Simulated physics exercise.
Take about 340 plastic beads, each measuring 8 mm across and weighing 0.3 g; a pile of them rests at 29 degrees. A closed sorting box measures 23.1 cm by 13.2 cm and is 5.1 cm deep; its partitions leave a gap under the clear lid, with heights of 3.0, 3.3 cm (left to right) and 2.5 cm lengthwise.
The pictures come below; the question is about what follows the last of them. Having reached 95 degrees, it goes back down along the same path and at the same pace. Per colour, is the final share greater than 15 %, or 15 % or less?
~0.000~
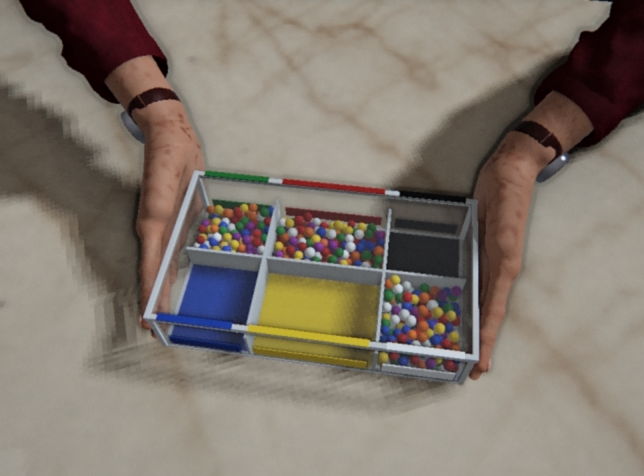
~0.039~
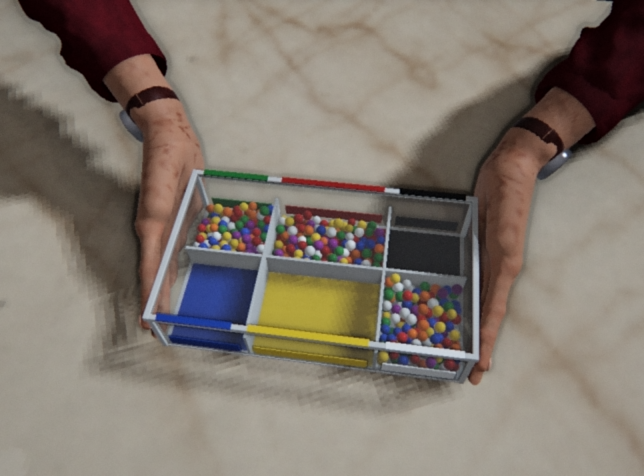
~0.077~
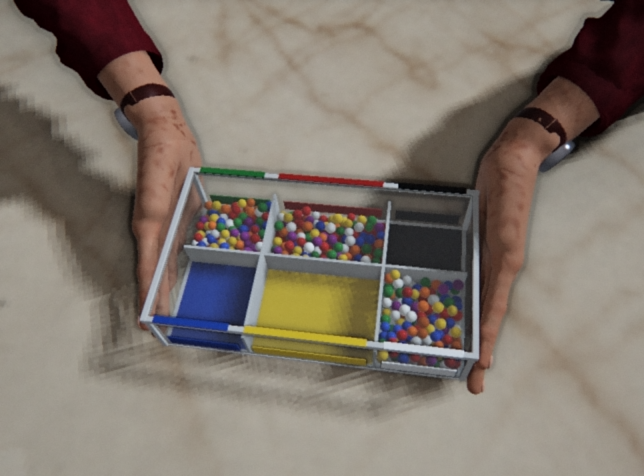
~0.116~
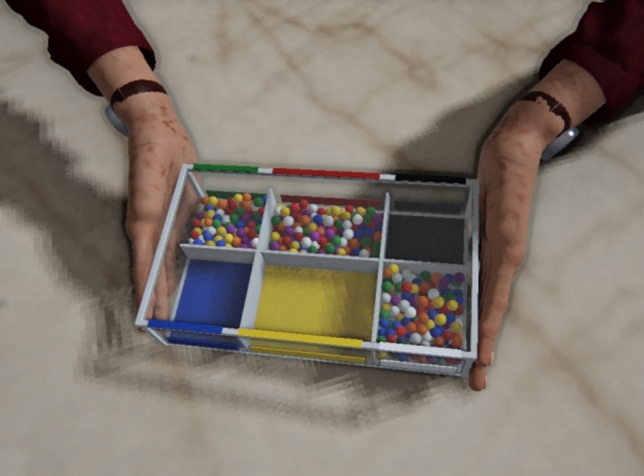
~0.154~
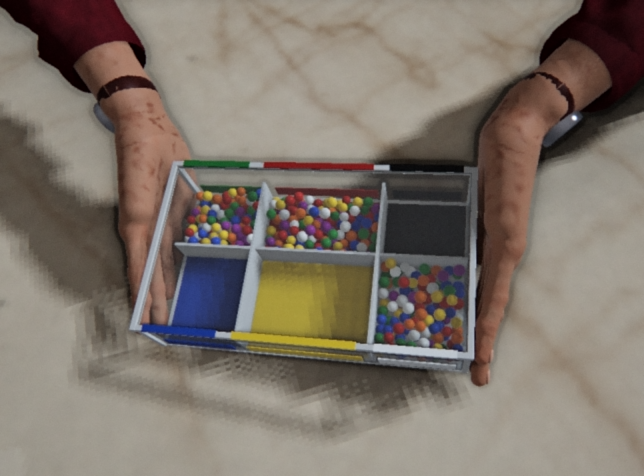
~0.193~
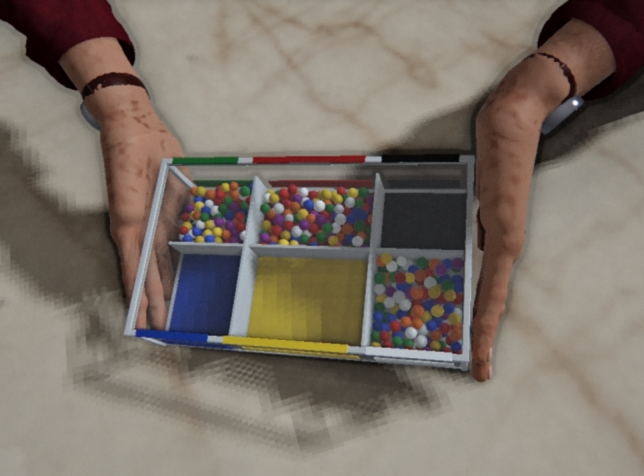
One by one: Red: Does not qualify; blue: Qualifies; green: Does not qualify; yellow: Does not qualify; white: Qualifies; black: Does not qualify.
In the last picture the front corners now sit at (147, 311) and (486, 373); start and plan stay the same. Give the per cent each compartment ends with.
Red 5, blue 0, green 5, yellow 35, white 60, black 0.
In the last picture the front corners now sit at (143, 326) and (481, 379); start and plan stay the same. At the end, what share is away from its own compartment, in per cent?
My guess is close to 60 per cent.
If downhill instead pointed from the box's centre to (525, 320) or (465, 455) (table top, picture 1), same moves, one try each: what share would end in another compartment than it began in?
Around 45 % for the first direction, around 60 % for the second.
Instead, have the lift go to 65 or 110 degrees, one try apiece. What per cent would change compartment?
Some 15 and some 65 per cent, respectively.
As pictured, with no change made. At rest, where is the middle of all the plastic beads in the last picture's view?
When it all comes to rest, the middle is near (234, 314).
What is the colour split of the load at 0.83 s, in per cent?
Red 20 %, blue 20 %, green 20 %, yellow 10 %, white 35 %, black 0 %.
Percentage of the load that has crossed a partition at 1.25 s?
Roughly 60 percent of it.
Then, at 0.83 s, tilt 95 degrees; red 20 %, blue 20 %, green 20 %, yellow 10 %, white 35 %.
After 1.25 s, tilt 41 degrees; red 5 %, blue 55 %, green 5 %, yellow 10 %, white 30 %.
After 1.75 s, tilt 0 degrees; red 5 %, blue 55 %, green 5 %, yellow 10 %, white 30 %.
By 2.3 s all is still; red 5 %, blue 55 %, green 5 %, yellow 10 %, white 30 %, black 0 %.
